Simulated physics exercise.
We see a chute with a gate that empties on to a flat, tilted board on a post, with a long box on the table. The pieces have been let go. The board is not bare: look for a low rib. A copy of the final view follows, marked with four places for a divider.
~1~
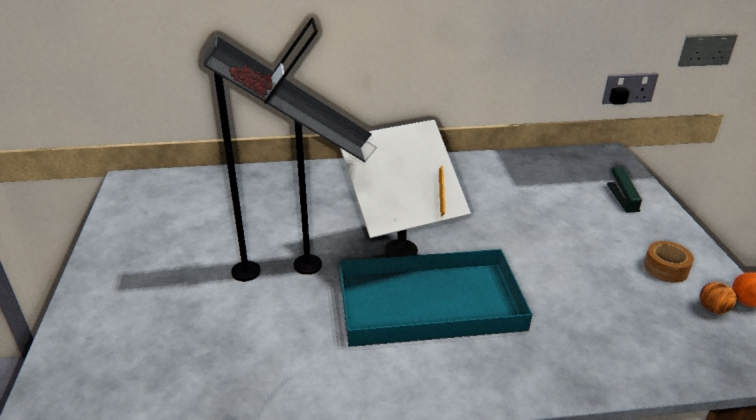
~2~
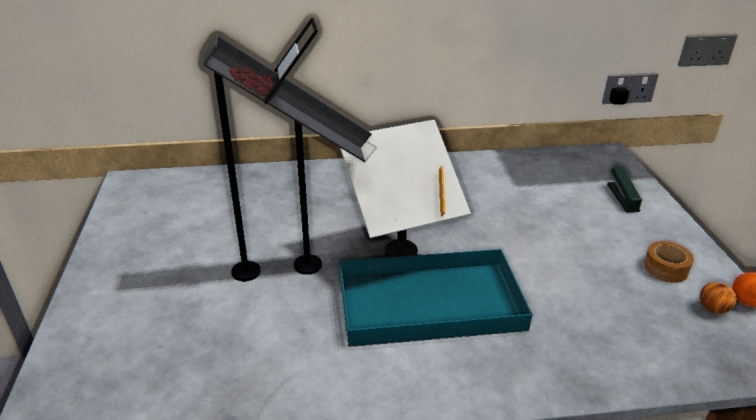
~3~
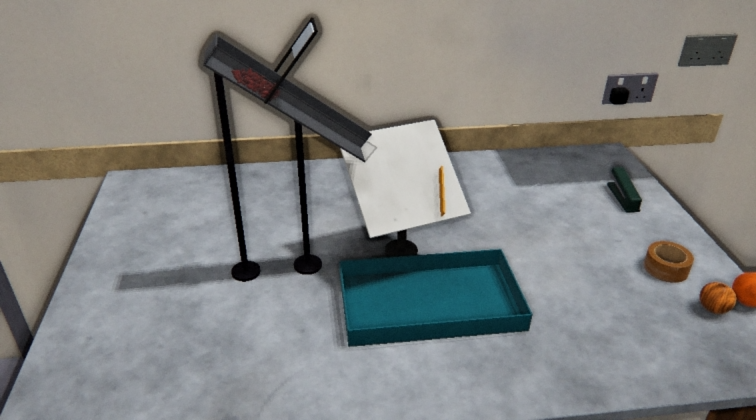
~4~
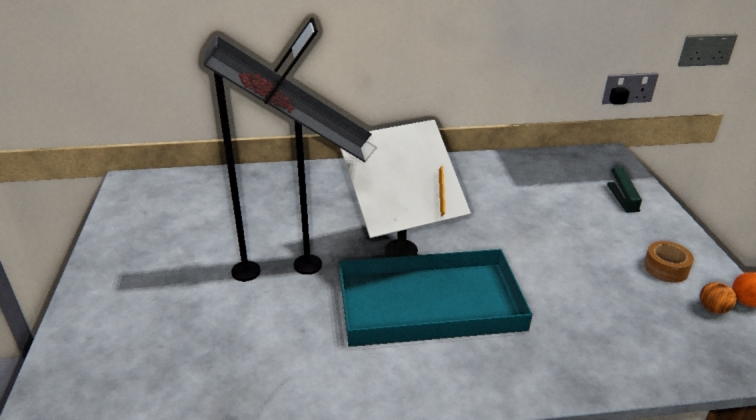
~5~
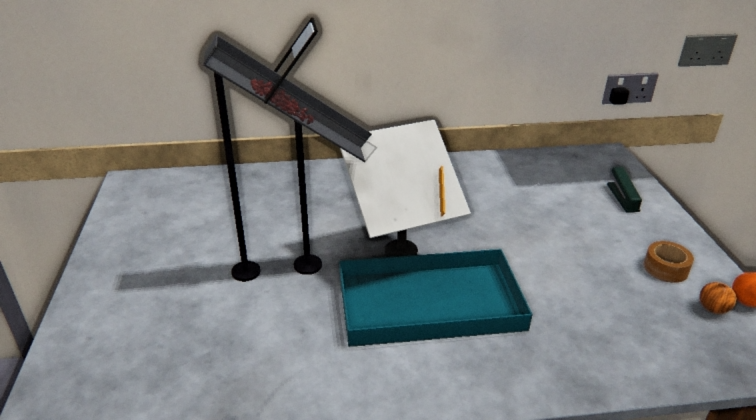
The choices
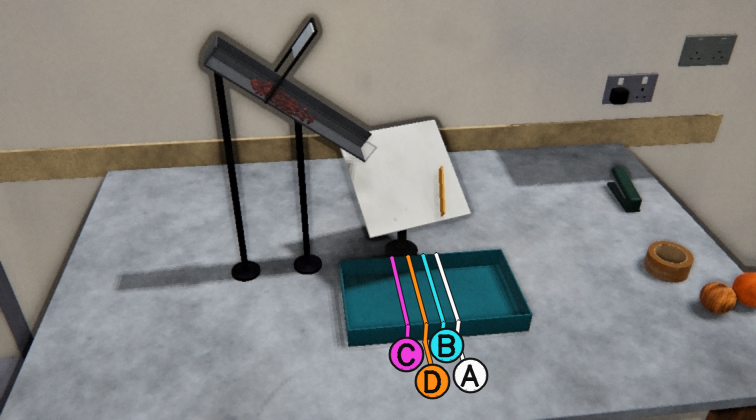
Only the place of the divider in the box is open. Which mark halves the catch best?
Go for A.
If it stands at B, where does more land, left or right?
Right.
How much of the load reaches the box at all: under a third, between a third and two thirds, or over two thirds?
About that: Over two thirds.
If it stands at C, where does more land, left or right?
More lands on the right.
On the marked copy, line A crosses the front rim at (458, 321); line B crosses the front rim at (443, 322); line C crosses the front rim at (407, 325); line D crosses the front rim at (426, 323).
For line A, of what is caught, about half on the left of the divider, about half on the right.
For line B, of what is caught, a stray few on the left of the divider, nearly all on the right.
For line C, of what is caught, a stray few on the left of the divider, nearly all on the right.
For line D, of what is caught, a stray few on the left of the divider, nearly all on the right.
